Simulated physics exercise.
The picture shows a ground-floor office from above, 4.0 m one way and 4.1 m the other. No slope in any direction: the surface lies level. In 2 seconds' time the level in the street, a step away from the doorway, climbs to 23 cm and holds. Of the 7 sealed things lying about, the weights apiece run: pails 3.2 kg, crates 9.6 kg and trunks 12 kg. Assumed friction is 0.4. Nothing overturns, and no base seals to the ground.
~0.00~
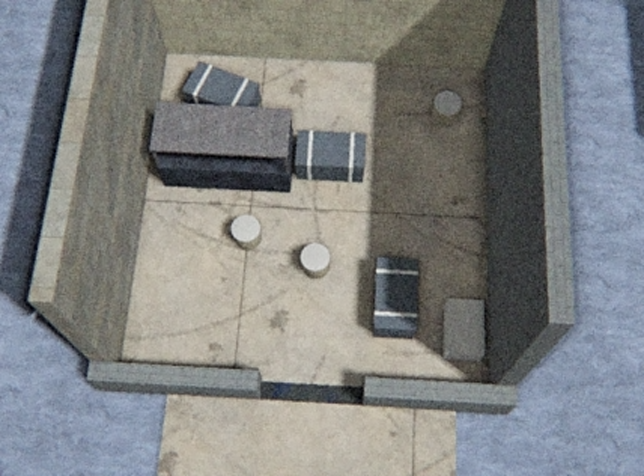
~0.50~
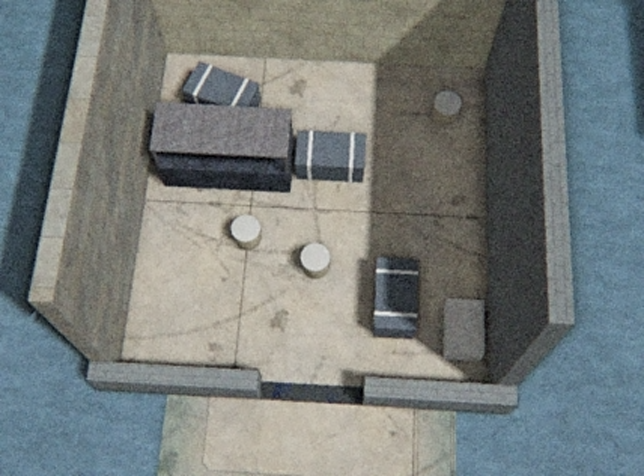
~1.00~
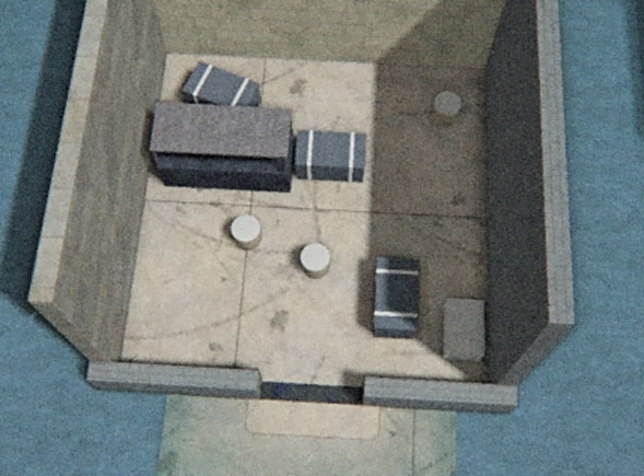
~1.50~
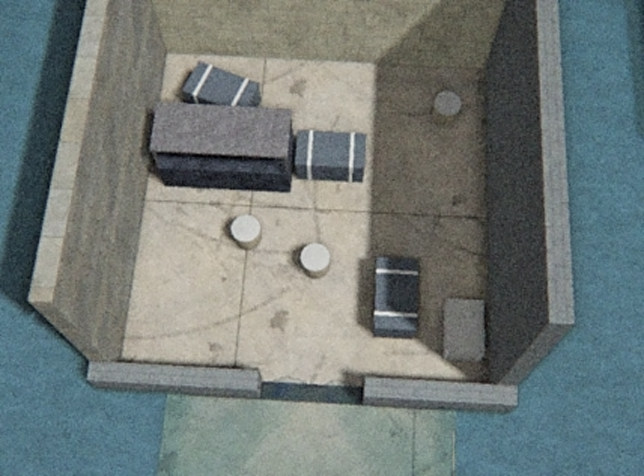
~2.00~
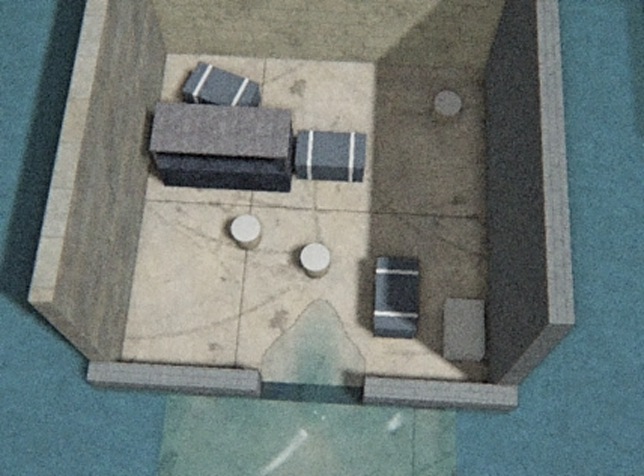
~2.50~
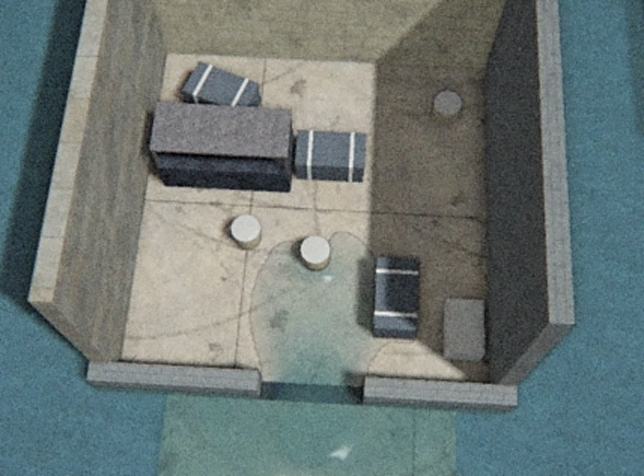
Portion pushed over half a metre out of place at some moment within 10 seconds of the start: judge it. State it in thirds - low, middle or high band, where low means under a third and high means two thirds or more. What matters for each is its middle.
High band.
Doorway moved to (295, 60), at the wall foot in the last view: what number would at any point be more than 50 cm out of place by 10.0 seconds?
So the tally would be 5.
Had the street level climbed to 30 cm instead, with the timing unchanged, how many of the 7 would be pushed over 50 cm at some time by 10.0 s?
In that case the number is 7.
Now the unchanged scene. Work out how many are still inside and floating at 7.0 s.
5.
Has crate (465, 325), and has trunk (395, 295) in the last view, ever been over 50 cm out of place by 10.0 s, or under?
Taking them in order, the first is below the mark and the second is above the mark.
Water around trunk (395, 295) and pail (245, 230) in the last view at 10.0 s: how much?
Depth approx. 9 cm / 12 cm.
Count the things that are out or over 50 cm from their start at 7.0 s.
I make it 4.
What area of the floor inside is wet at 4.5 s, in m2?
Somewhere around 13 m2, roughly.
After 3.5 s 2 of 7 are over 50 cm from their spots; 1 afloat.
After 4.5 s 4 of 7 are over 50 cm from their spots; 2 afloat.
After 7.0 s 4 of 7 are over 50 cm from their spots; 5 afloat.
After 10.0 s 4 of 7 are over 50 cm from their spots, and 5 have been at some point; 7 afloat.
